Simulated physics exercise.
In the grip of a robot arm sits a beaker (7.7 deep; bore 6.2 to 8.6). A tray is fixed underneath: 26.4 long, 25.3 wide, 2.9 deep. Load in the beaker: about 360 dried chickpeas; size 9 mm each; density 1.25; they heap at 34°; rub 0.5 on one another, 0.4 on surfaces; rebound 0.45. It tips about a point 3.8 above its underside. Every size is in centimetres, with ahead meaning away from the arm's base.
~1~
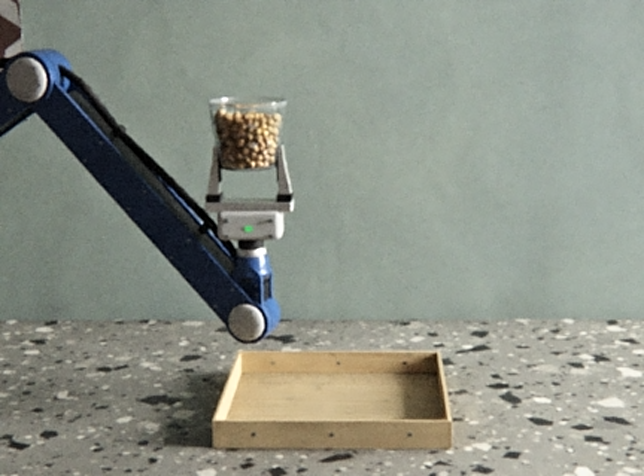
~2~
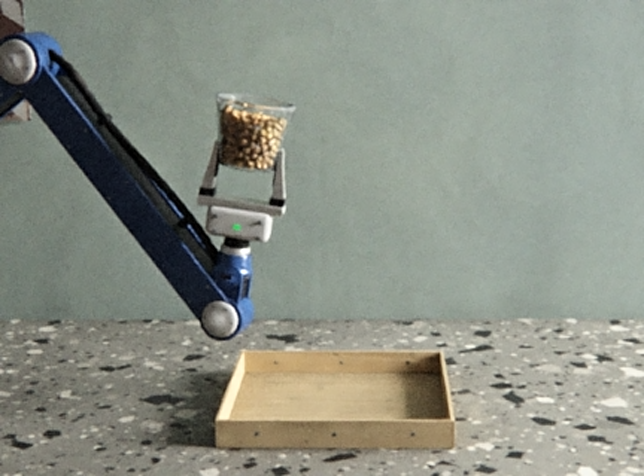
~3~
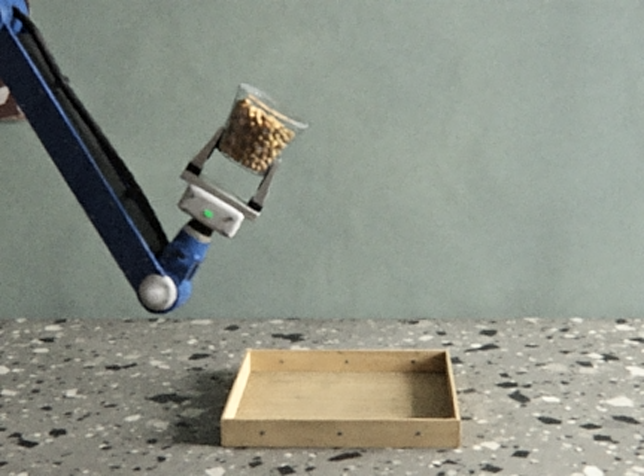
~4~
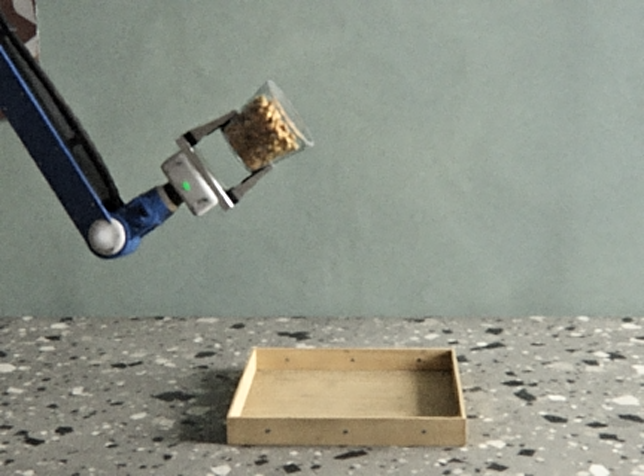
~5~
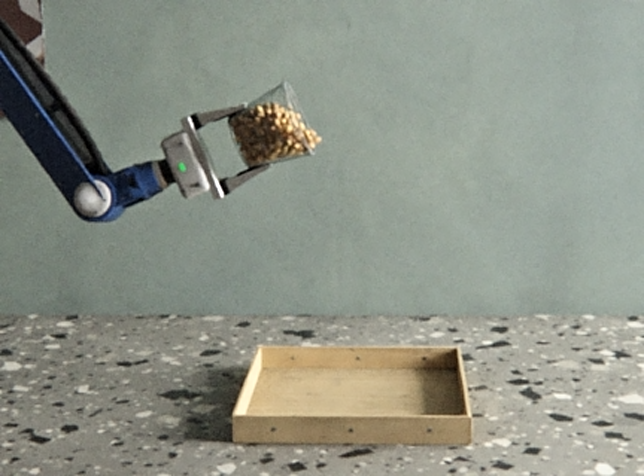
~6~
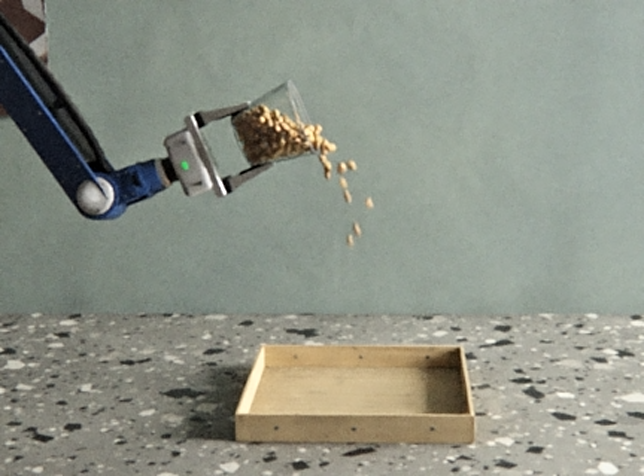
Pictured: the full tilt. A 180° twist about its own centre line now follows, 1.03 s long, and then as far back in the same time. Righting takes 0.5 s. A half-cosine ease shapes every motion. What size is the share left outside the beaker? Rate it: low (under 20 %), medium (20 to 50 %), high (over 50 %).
Rating: Medium.
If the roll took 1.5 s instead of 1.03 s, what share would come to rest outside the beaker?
With that change you'd see near 35 per cent.
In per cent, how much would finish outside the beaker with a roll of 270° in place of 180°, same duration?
In that case you'd get close to 45 per cent.
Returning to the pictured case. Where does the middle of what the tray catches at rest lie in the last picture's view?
Roughly pixel (388, 396).
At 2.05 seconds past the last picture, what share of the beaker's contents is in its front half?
That comes to around 65 per cent.
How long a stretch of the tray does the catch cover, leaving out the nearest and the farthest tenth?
Roughly 20 centimetres.
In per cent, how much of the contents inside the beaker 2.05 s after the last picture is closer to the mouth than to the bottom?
I'd put it at some 35 per cent.
Then, 1.02 s on, tipped 69°, highest piece 36 above the table; 269 in the beaker, 77 in the tray, 12 in flight or on a rim.
Then, 2.05 s on, tipped 69°, highest piece 36 above the table; 233 in the beaker, 118 in the tray, 7 in flight or on a rim.
Then, 2.76 s on, upright, highest piece 38 above the table; 229 in the beaker, 129 in the tray.
Then, 3.46 s on, upright, highest piece 38 above the table; 229 in the beaker, 129 in the tray.
In the end, 229 in the beaker, 129 in the tray. That is 36 % outside the beaker.
